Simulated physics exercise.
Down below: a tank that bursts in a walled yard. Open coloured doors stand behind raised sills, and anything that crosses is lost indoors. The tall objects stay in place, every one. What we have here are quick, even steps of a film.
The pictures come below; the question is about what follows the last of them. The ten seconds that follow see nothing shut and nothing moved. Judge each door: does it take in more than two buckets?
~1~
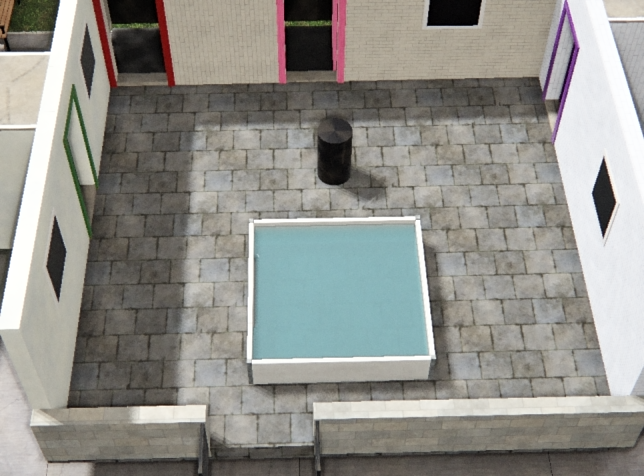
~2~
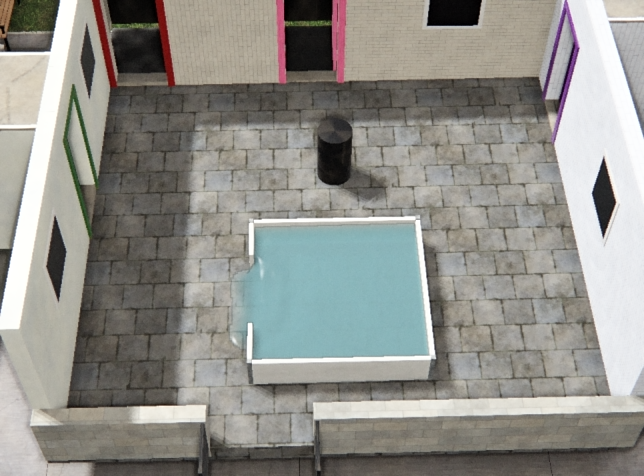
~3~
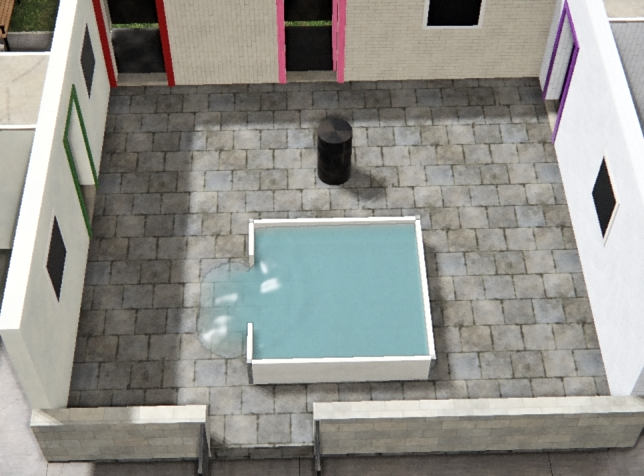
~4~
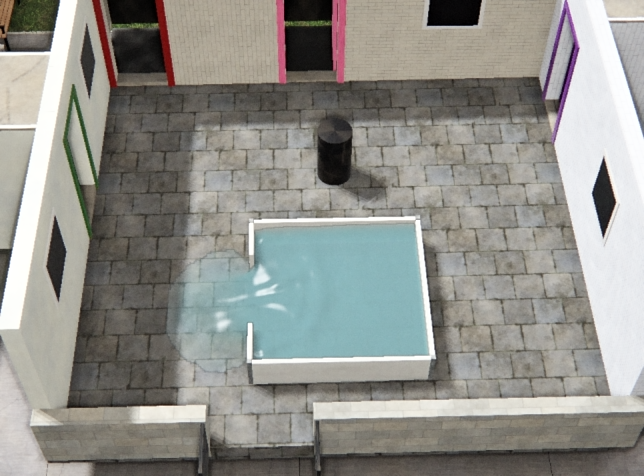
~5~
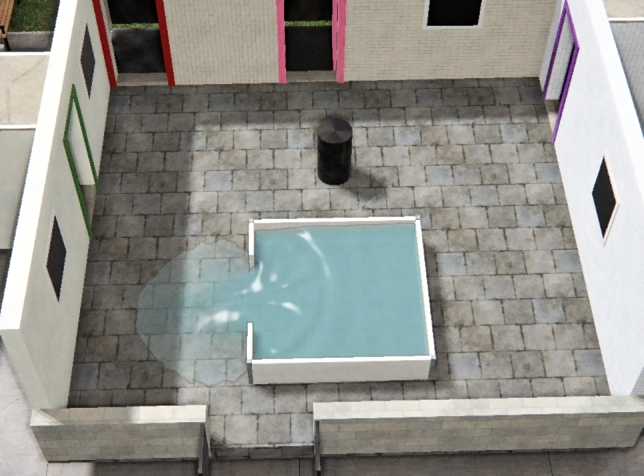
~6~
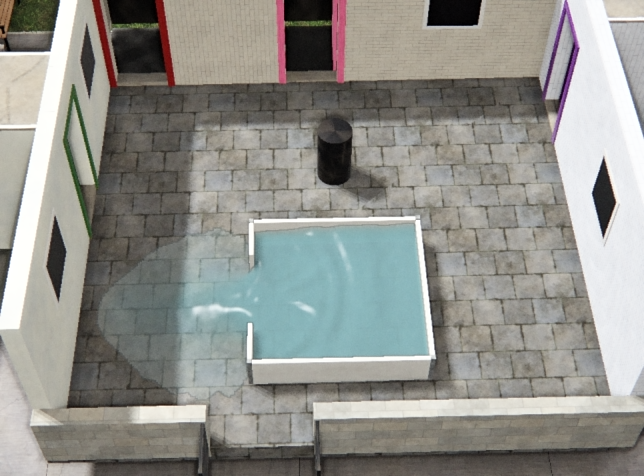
In order: The green door will let in an allowed amount. The red door will let in too much. The purple door will let in an allowed amount. The pink door will let in an allowed amount.
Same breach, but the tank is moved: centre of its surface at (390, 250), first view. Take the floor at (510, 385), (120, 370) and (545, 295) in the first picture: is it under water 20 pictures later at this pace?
Log: No flood; flood; no flood.
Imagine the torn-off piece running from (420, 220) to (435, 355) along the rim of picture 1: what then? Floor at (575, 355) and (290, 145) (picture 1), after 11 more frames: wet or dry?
Taking them in turn: Swamped and untouched.
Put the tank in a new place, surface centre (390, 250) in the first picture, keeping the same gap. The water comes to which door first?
It's the green door.
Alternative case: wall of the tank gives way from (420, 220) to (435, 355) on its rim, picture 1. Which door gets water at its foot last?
Green one.
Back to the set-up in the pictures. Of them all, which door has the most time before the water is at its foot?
It's the one in purple.
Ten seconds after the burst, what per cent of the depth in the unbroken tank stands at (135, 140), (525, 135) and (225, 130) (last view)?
The depth comes out near 16, 2 and 14 per cent.
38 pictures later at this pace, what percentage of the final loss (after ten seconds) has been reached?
Estimate: Some 45 %.
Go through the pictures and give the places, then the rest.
The first frame shows still water in the open tank at (338, 289).
In the second frame, water pours out at (254, 302) and has run to (244, 274).
In the third frame, the front is at (208, 281), out from the gap at (254, 304).
In the fourth frame, the front is at (176, 289), out from the gap at (254, 304).
In the fifth frame, the front is at (143, 299), out from the gap at (254, 304).
In the sixth frame, the front is at (106, 304), out from the gap at (254, 303).
A moment on, water covers 15 % of the floor; the green door not reached, the red door not reached, the purple door not reached, the pink door not reached.
Next, water covers 20 % of the floor; the green door wet at the sill, nothing in, the red door not reached, the purple door not reached, the pink door not reached.
Then, water covers 30 % of the floor; the green door under two buckets in, the red door under two buckets in, the purple door not reached, the pink door not reached.
Later, water covers 50 % of the floor; the green door under two buckets in, the red door over two buckets in, the purple door not reached, the pink door wet at the sill, nothing in.
In the end, water covers 80 % of the floor; the green door under two buckets in, the red door far over two buckets in, the purple door wet at the sill, nothing in, the pink door wet at the sill, nothing in.
